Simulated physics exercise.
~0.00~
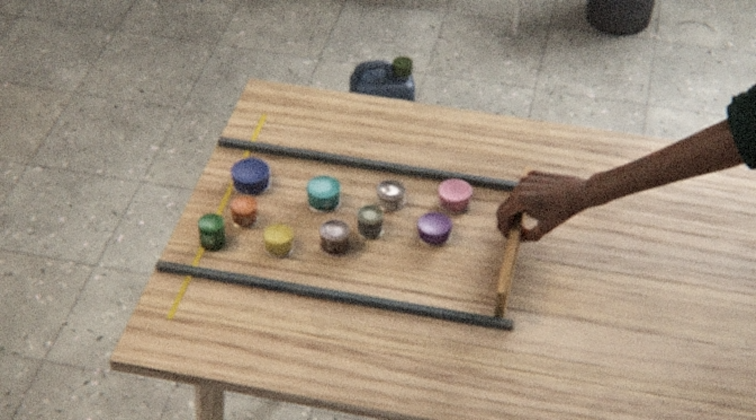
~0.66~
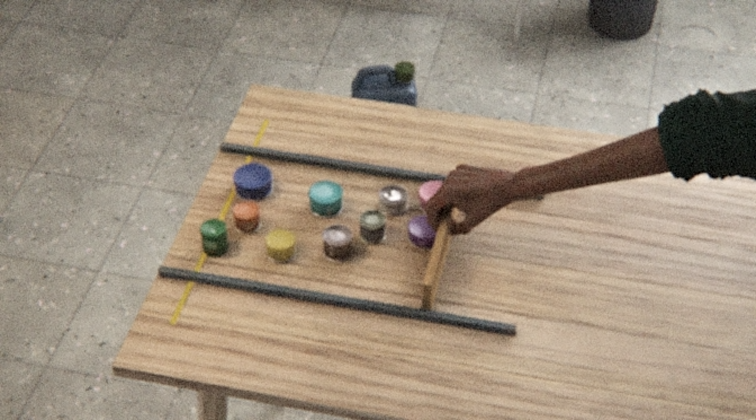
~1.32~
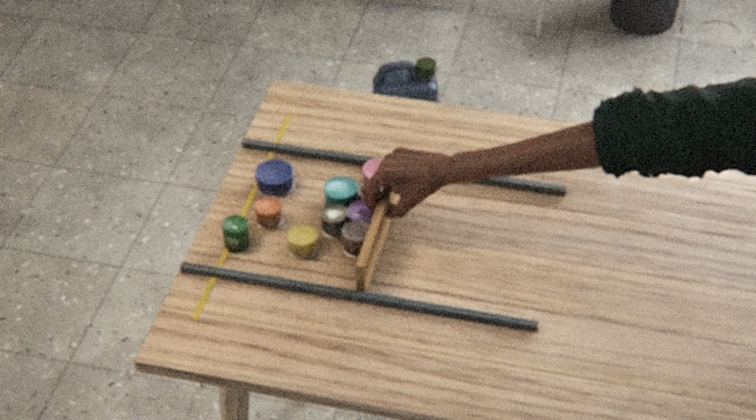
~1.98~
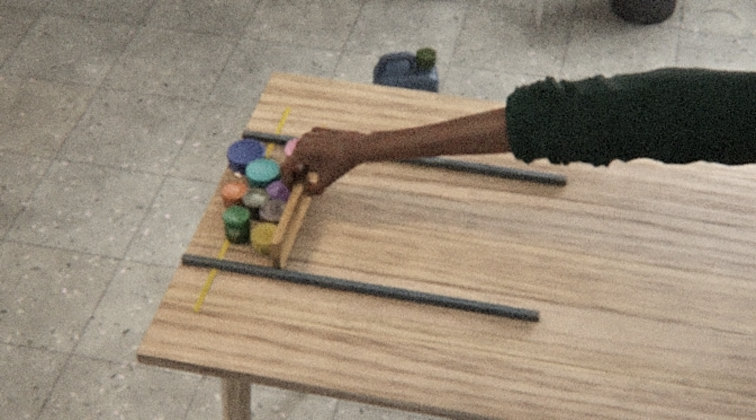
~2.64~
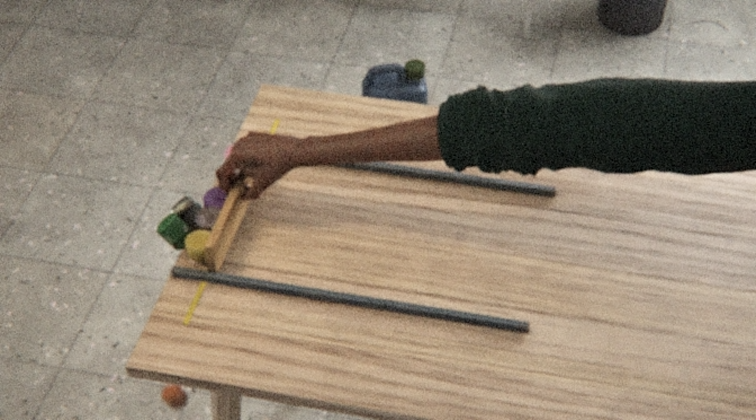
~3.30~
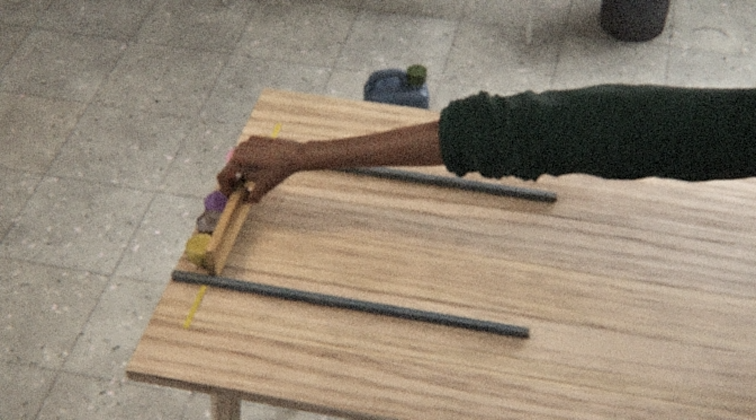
A hand slides a wooden board left, pushing small colourful pots together until several fall off the table's edge.
